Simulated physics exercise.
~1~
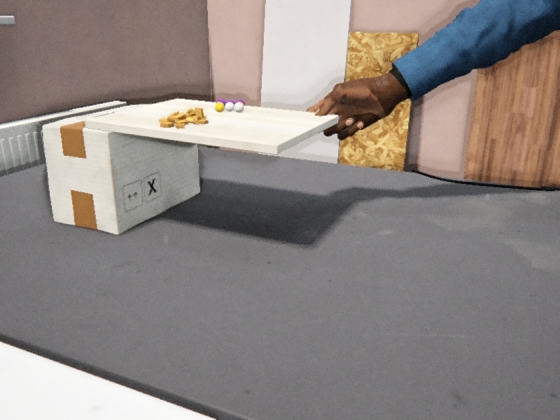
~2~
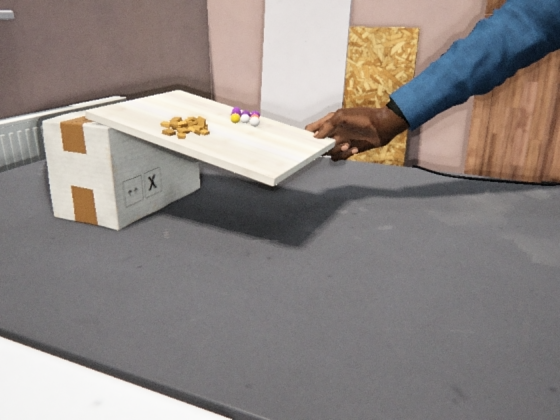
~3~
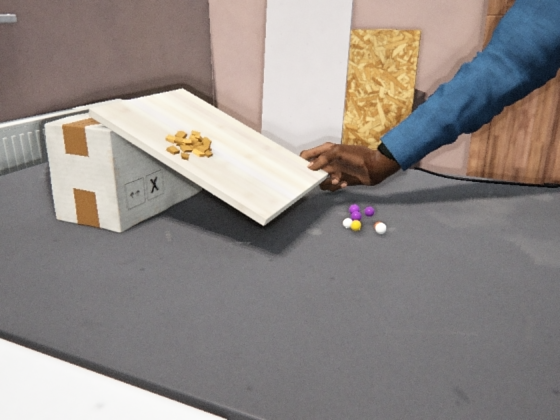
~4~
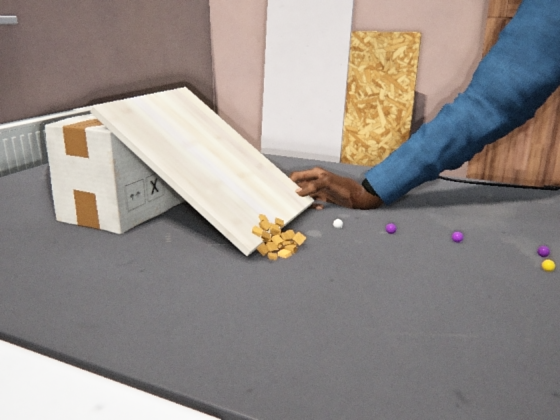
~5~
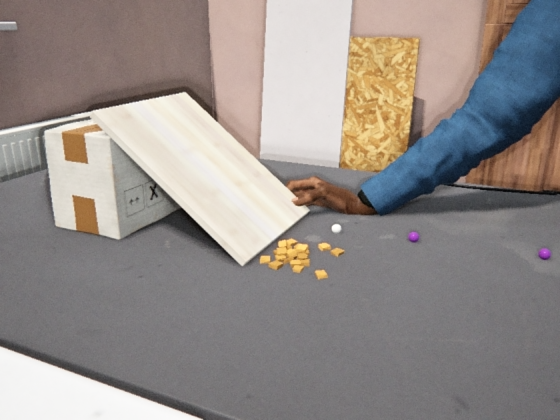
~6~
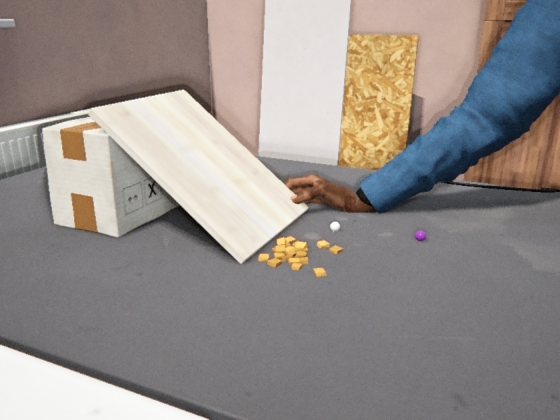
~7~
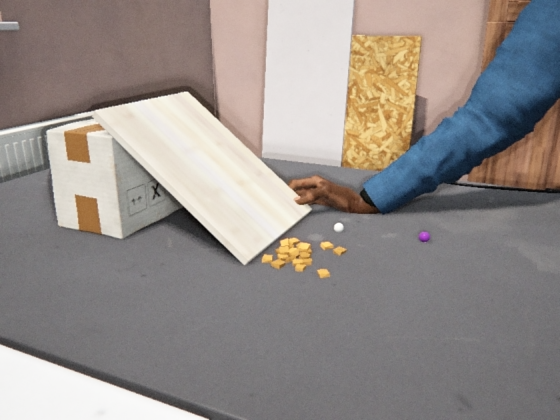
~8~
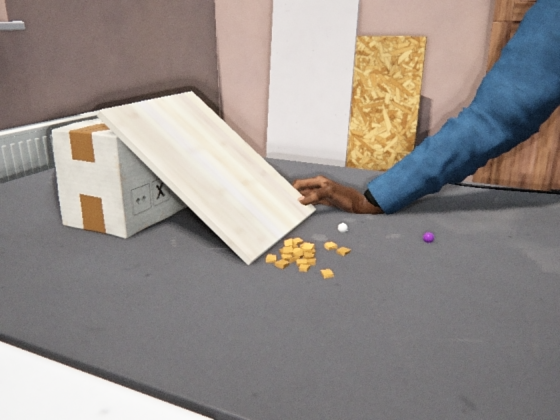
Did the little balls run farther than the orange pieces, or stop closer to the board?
The little balls ran farther. Most of them rolled away to the right, while the orange pieces stayed near the foot of the board.
